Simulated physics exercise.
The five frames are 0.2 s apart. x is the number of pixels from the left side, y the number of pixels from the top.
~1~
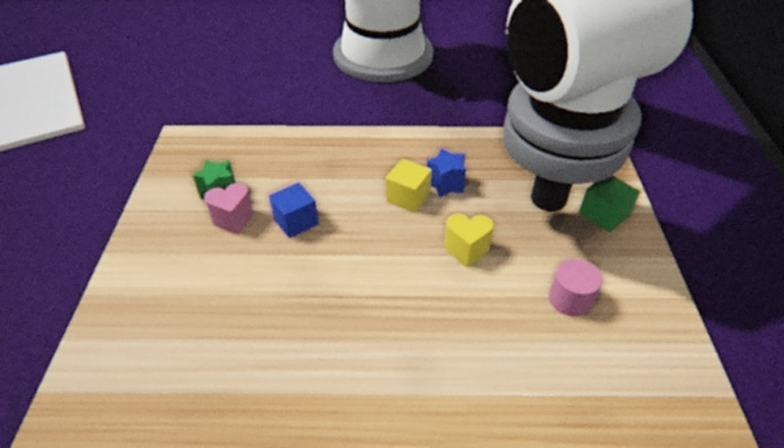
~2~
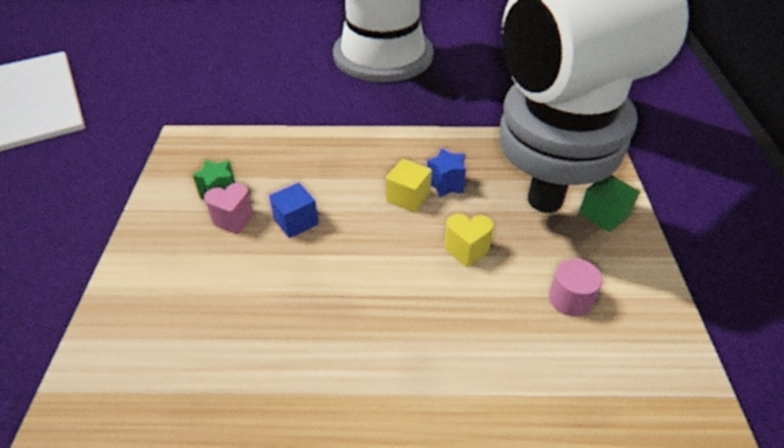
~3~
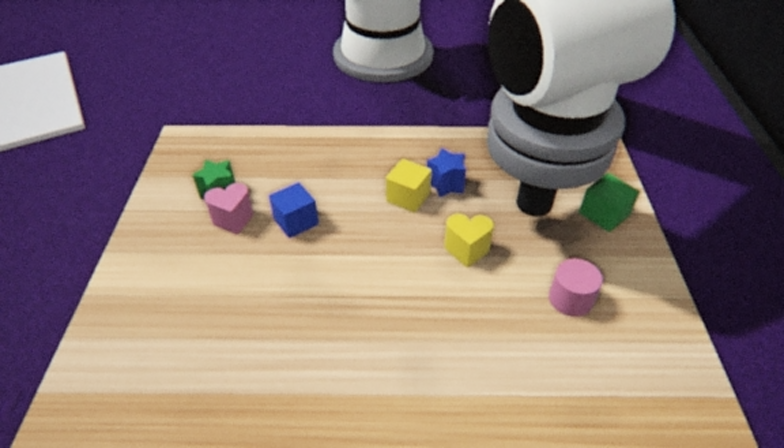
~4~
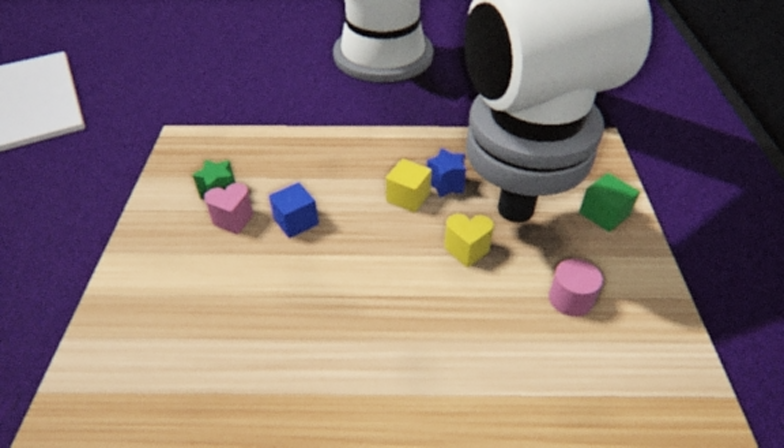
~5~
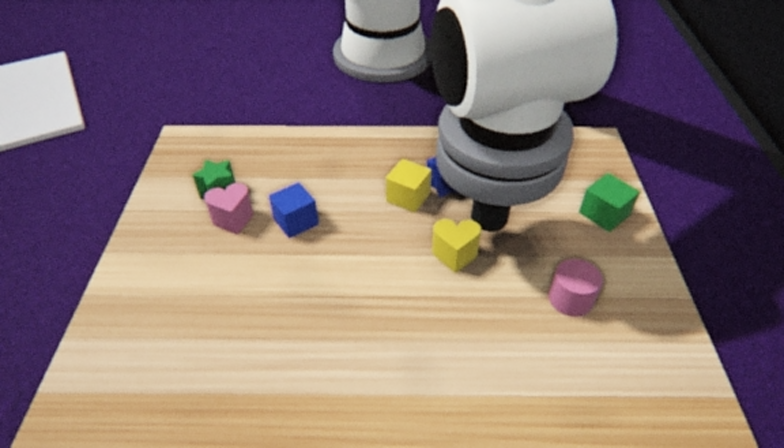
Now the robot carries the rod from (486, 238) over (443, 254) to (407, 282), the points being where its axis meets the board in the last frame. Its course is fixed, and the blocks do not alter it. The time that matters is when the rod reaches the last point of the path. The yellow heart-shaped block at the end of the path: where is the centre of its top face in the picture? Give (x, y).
It ends at (367, 274).
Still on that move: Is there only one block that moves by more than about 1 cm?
Going by the path, yes.
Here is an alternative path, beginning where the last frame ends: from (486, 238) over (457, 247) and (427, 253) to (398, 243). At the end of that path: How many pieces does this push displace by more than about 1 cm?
It displaces one.
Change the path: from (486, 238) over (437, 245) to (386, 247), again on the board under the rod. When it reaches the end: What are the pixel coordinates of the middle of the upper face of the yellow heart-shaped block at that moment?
The middle of its upper face should be somewhere near (391, 255).
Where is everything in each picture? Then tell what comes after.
The first frame shows rod tip at (548, 201); block tops, yellow four-sided block at (409, 173); yellow heart-shaped block at (470, 226).
The second frame shows rod at (545, 202); blocks unchanged.
The third frame shows rod at (534, 206); blocks unchanged.
The fourth frame shows rod at (516, 212); blocks unchanged.
The fifth frame shows rod at (489, 220); yellow four-sided block at (409, 173); yellow heart-shaped block at (458, 231).
On the path given first. One third of the way, rod at (458, 231); yellow heart-shaped block at (426, 244).
Two thirds of the way, rod at (432, 245); yellow heart-shaped block at (397, 258).
At the end, rod at (407, 265); yellow four-sided block in place; yellow heart-shaped block at (367, 274), turned 15° clockwise.
